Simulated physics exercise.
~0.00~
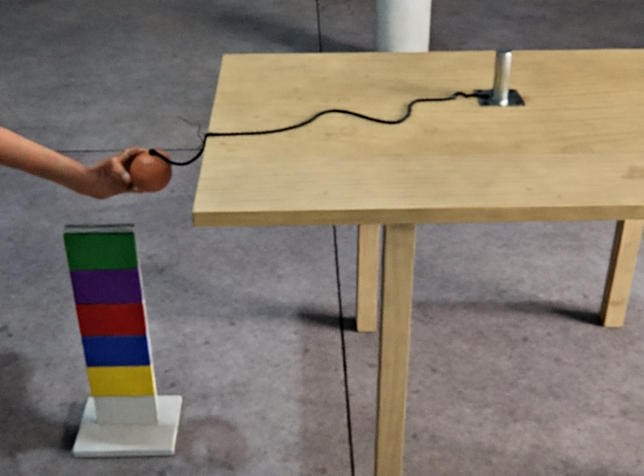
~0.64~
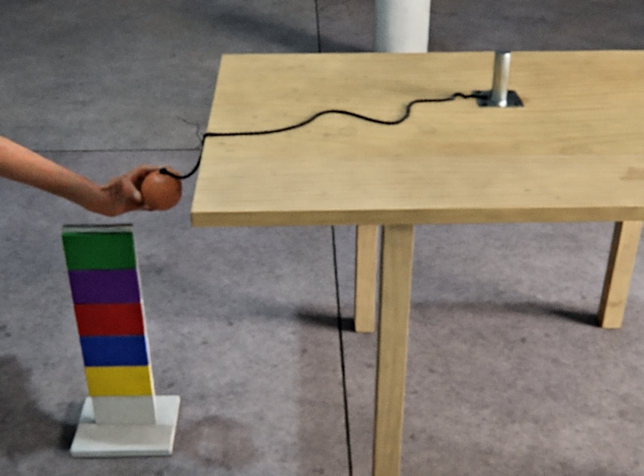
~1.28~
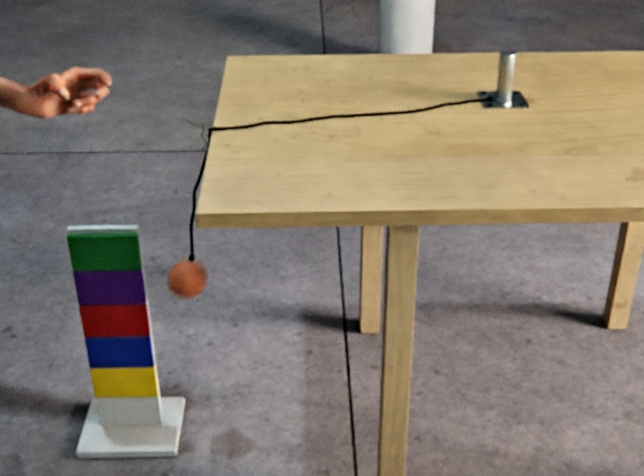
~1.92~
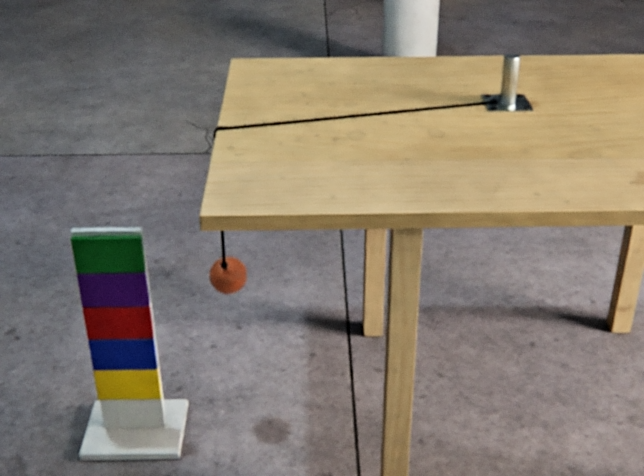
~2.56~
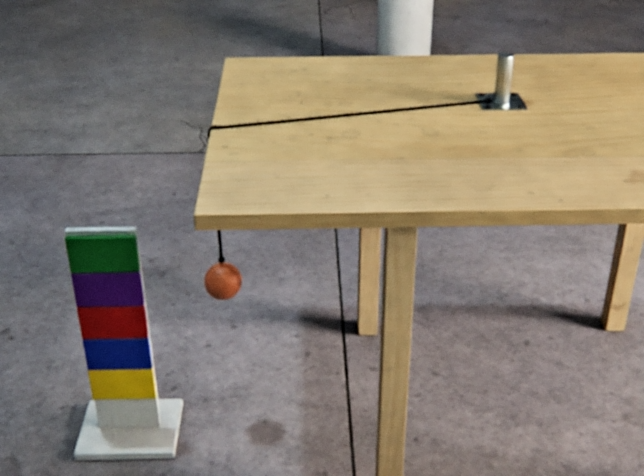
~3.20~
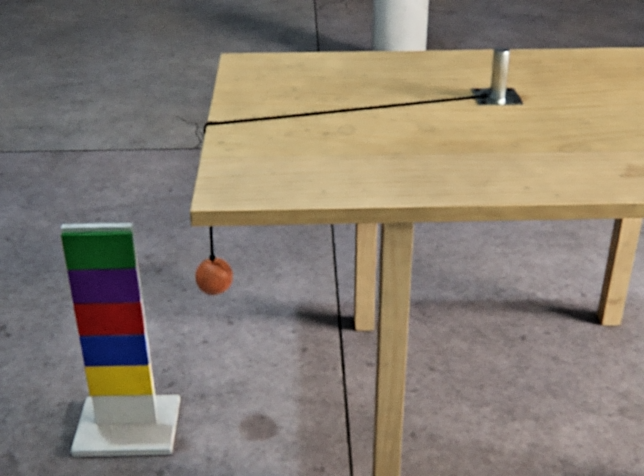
In this clip, a hand holds an orange ball tied by a dark cord to a post on a wooden table, lowers it slightly and lets go. The ball drops past the table edge, pulls the cord taut and ends hanging level with the purple band of a nearby coloured board.
